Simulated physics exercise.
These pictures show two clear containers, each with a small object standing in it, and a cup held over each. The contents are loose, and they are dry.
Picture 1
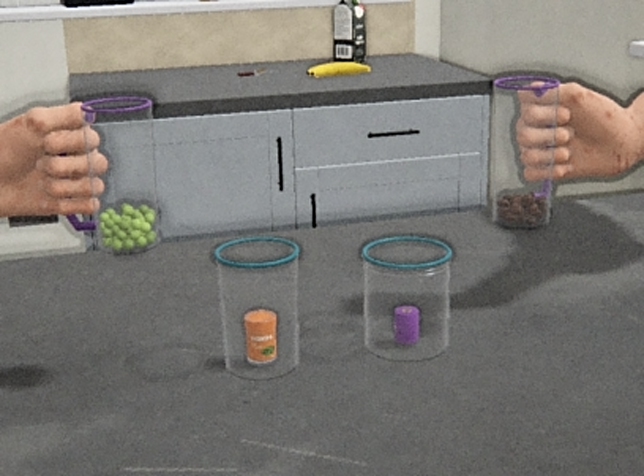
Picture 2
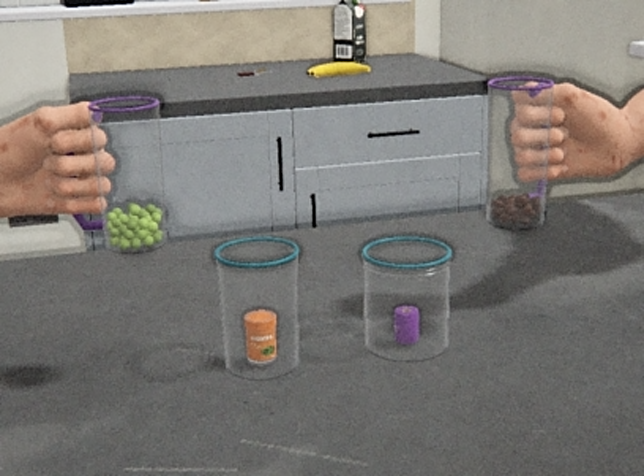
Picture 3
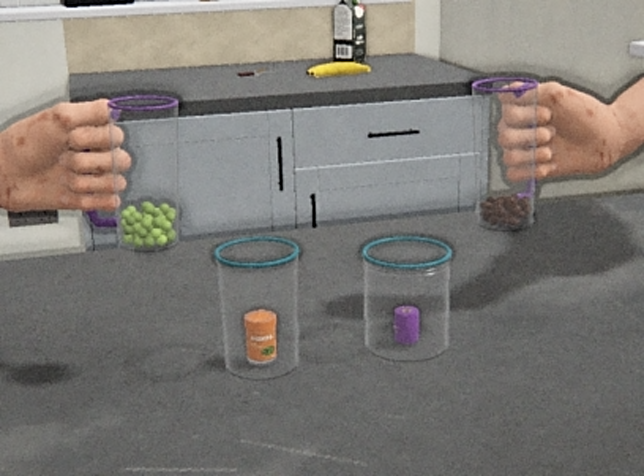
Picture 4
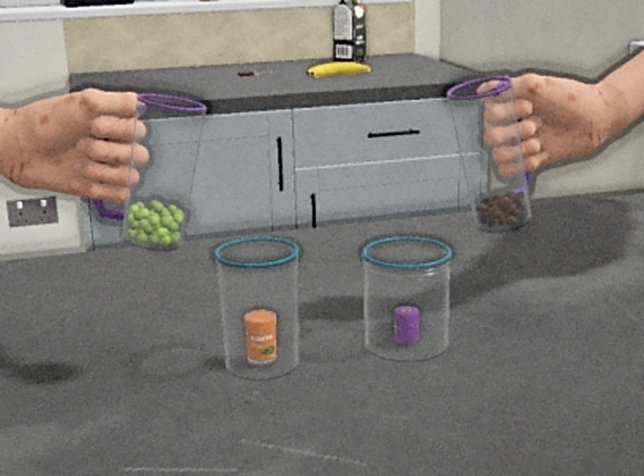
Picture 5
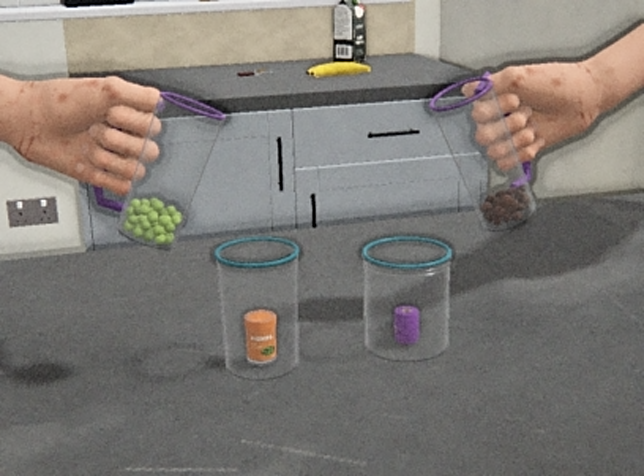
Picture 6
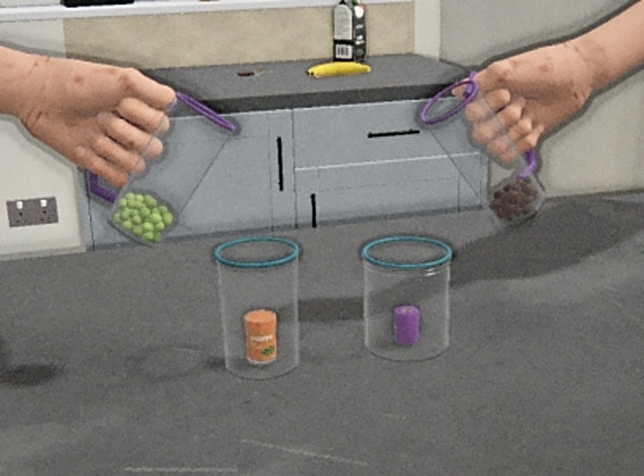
On a grey kitchen counter, two hands moved a cup of green peas and a cup of dark chocolate drops inward above two clear containers holding small objects, then steadily tilted both cups toward each other.
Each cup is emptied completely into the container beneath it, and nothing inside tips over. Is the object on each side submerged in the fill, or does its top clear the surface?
Left object: Top clears it; right object: Top clears it.
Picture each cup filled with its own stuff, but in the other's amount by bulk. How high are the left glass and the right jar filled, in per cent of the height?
Left: Roughly 30. Right: Roughly 20.
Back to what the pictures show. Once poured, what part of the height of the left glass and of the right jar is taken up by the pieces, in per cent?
Some 30 left; 20 right.
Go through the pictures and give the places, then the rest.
Small tin in the left glass near (261, 338), reaching about a third of the way up; left cup near (123, 176), a quarter full of dried peas; small roll in the right jar near (406, 325), reaching about a third of the way up; right cup near (524, 153), nearly empty of flat chocolate drops, in the first frame.
Left cup near (130, 176), upright; right cup near (518, 154), upright, in the second frame.
Left cup near (146, 174), tipped 2°; right cup near (505, 155), tipped 2°, in the third frame.
Left cup near (162, 173), tipped 12°; right cup near (492, 156), tipped 12°, in the fourth frame.
Left cup near (169, 172), tipped 24°; right cup near (486, 157), tipped 24°, in the fifth frame.
Small tin in the left glass near (261, 338); left cup near (169, 172), tipped 35°; small roll in the right jar near (406, 325); right cup near (486, 157), tipped 35°, in the sixth frame.
Then, 0.51 s on from there, left glass empty, all of its cupful still in the cup; right jar empty, all of its cupful still in the cup.
Then, 1.05 s on from there, left glass empty, all of its cupful still in the cup; right jar empty, all of its cupful still in the cup.
Then, 1.70 s on from there, left glass nearly empty, none of its cupful still in the cup; right jar nearly empty, none of its cupful still in the cup.
In the end, left glass a quarter full (surface near (261, 331)), nothing beside it; right jar nearly empty (surface near (406, 324)), nothing beside it; the left thing is still showing; the right thing is still showing.
